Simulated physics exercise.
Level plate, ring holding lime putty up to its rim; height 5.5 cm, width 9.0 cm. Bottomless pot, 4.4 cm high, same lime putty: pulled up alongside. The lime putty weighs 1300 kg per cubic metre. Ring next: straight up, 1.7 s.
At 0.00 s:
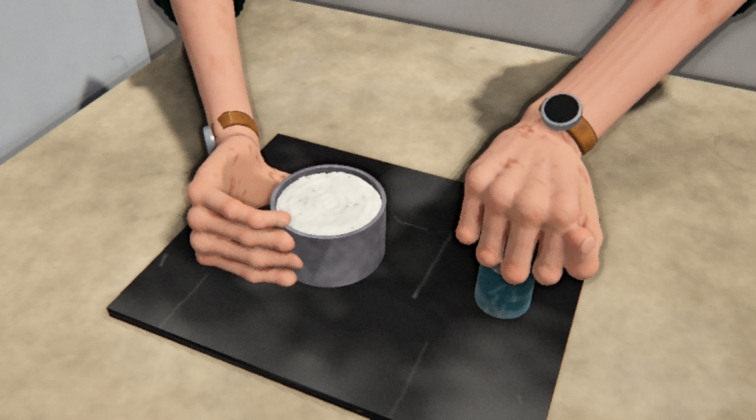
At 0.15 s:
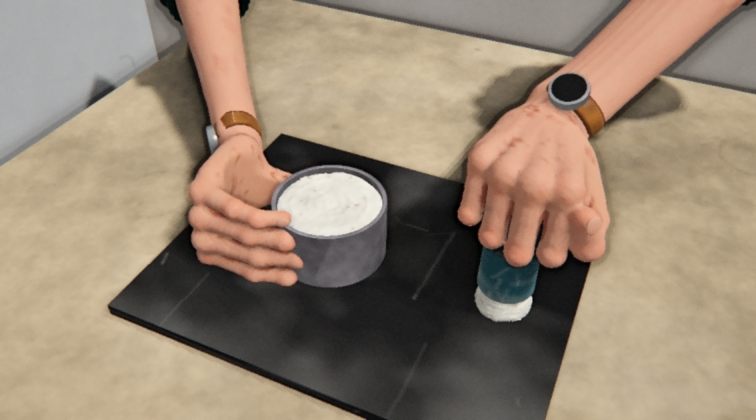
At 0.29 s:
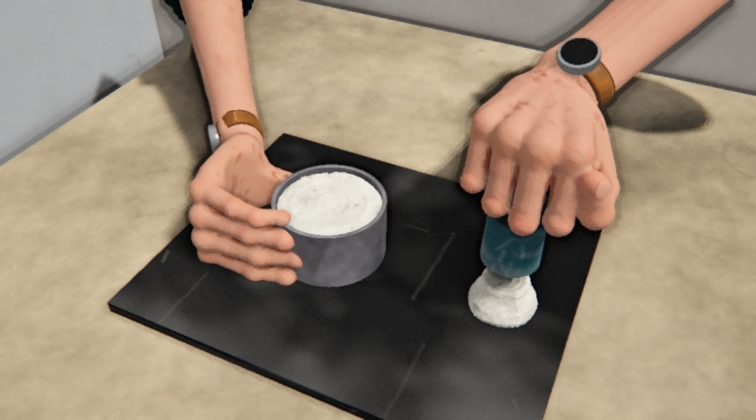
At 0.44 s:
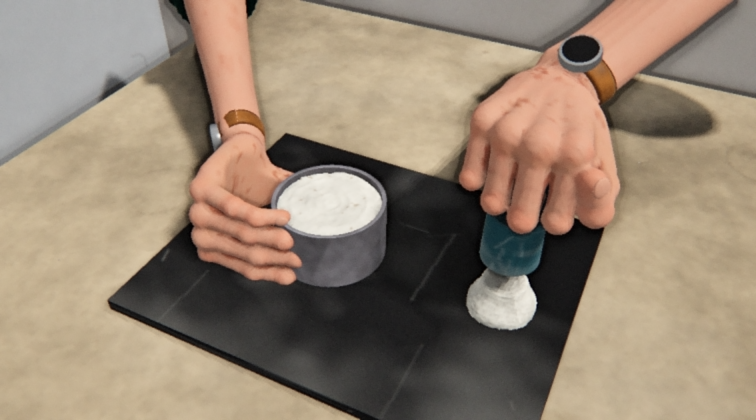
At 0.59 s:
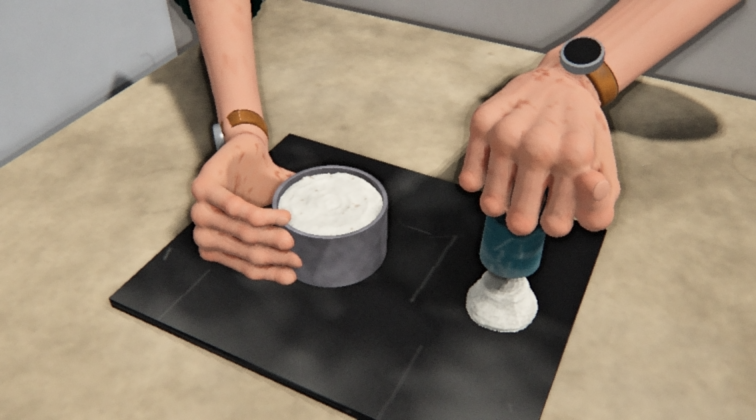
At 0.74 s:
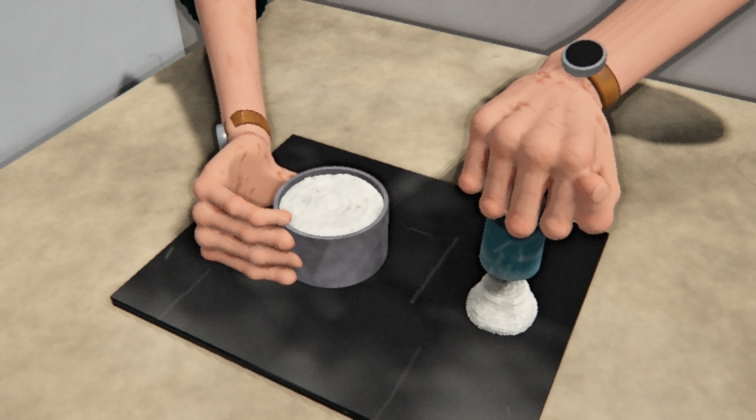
A hand lifts a teal pot, leaving a white heap beside a filled grey ring.
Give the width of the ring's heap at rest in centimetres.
It comes to near 13.5 cm.
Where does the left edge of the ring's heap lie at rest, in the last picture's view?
About pixel (259, 255).
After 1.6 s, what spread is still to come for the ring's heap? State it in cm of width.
0.5 cm.
By 1.2 s, the ring is up 1.5 cm; the lime putty has come down 0.2 cm to 5.3 cm and is 9.9 cm wide.
By 1.6 s, the ring is up 3.5 cm; the lime putty has come down 1.7 cm to 3.8 cm and is 13 cm wide.
By 2.0 s, the ring is up 5.5 cm; the lime putty has come down 1.7 cm to 3.8 cm and is 13 cm wide.
By 2.5 s, the ring is clear; the lime putty has come down 1.8 cm to 3.7 cm and is 13 cm wide.
By 2.8 s, at rest, the ring is clear; the lime putty has come down 1.8 cm to 3.7 cm and is 13 cm wide.
